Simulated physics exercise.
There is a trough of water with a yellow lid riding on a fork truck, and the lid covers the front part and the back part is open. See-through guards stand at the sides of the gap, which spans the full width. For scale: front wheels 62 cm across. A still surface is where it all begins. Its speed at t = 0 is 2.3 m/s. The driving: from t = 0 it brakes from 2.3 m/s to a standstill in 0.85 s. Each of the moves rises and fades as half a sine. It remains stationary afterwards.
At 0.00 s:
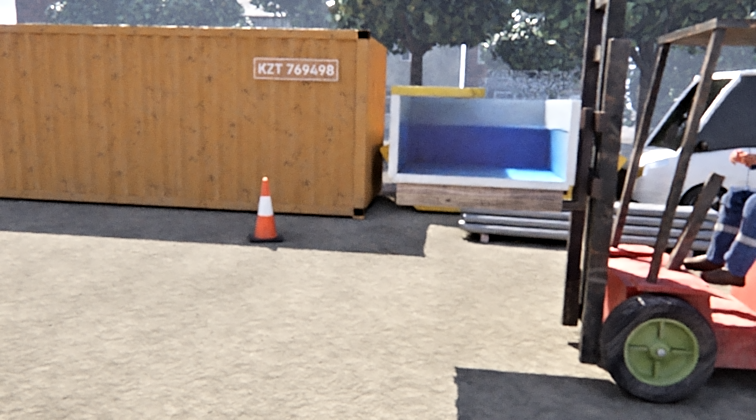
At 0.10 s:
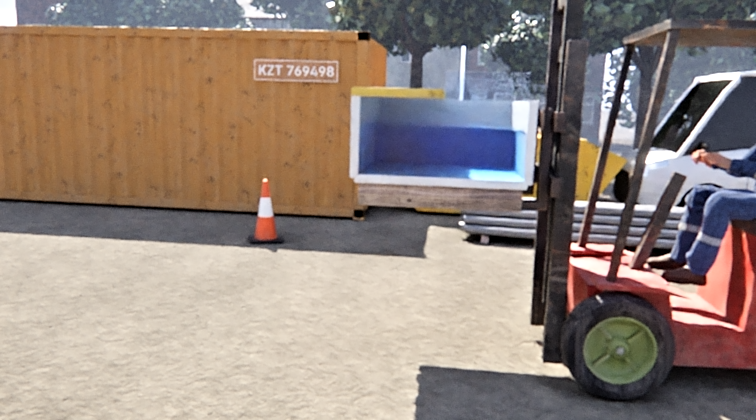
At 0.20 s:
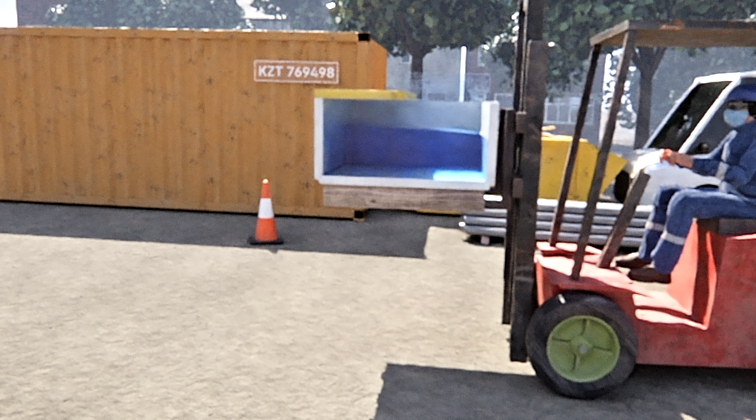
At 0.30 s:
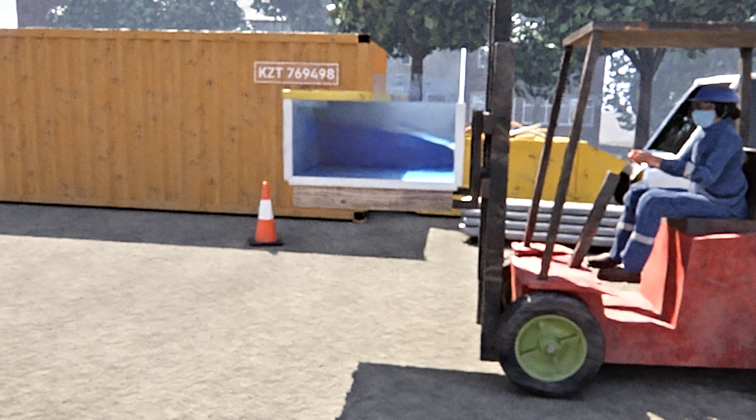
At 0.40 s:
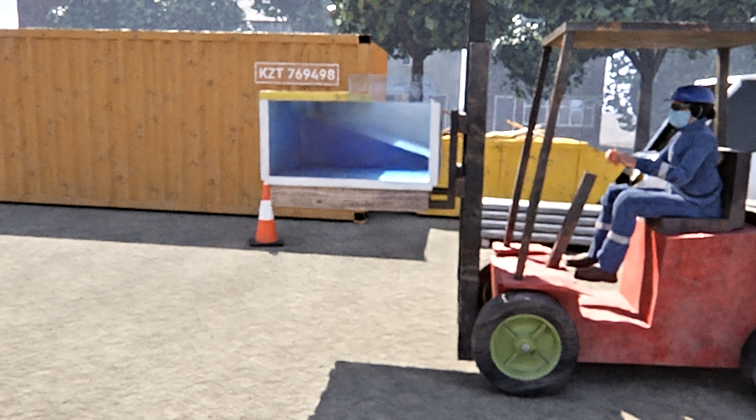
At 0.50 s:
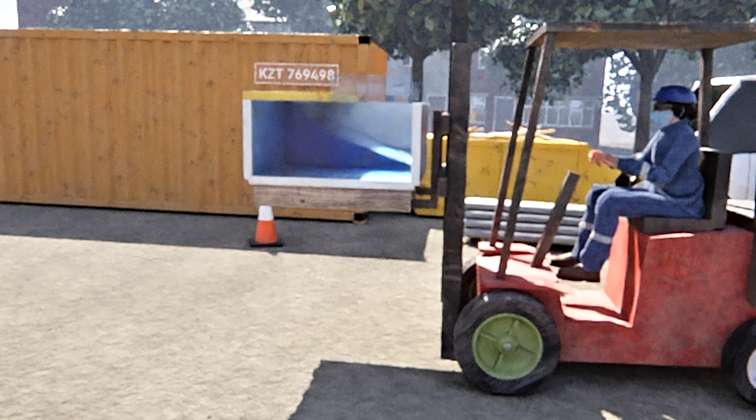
Red forklift with a masked driver carrying an open-fronted trough left past an orange container, slowing as blue water inside tilts.
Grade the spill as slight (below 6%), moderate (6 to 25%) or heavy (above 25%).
Slight.
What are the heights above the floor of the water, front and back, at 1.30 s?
Reading: About 22 cm in front, about 46 cm behind.
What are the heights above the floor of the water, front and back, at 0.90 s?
Front: 40 cm; back: 18 cm.
After 0.90 s the surface stands 19 cm at the back and 41 cm at the front; all of it is still inside.
After 1.30 s the surface stands 47 cm at the back and 22 cm at the front; all of it is still inside.
After 1.65 s the surface stands 33 cm at the back and 18 cm at the front; all of it is still inside.
After 3.73 s all of it is still inside.
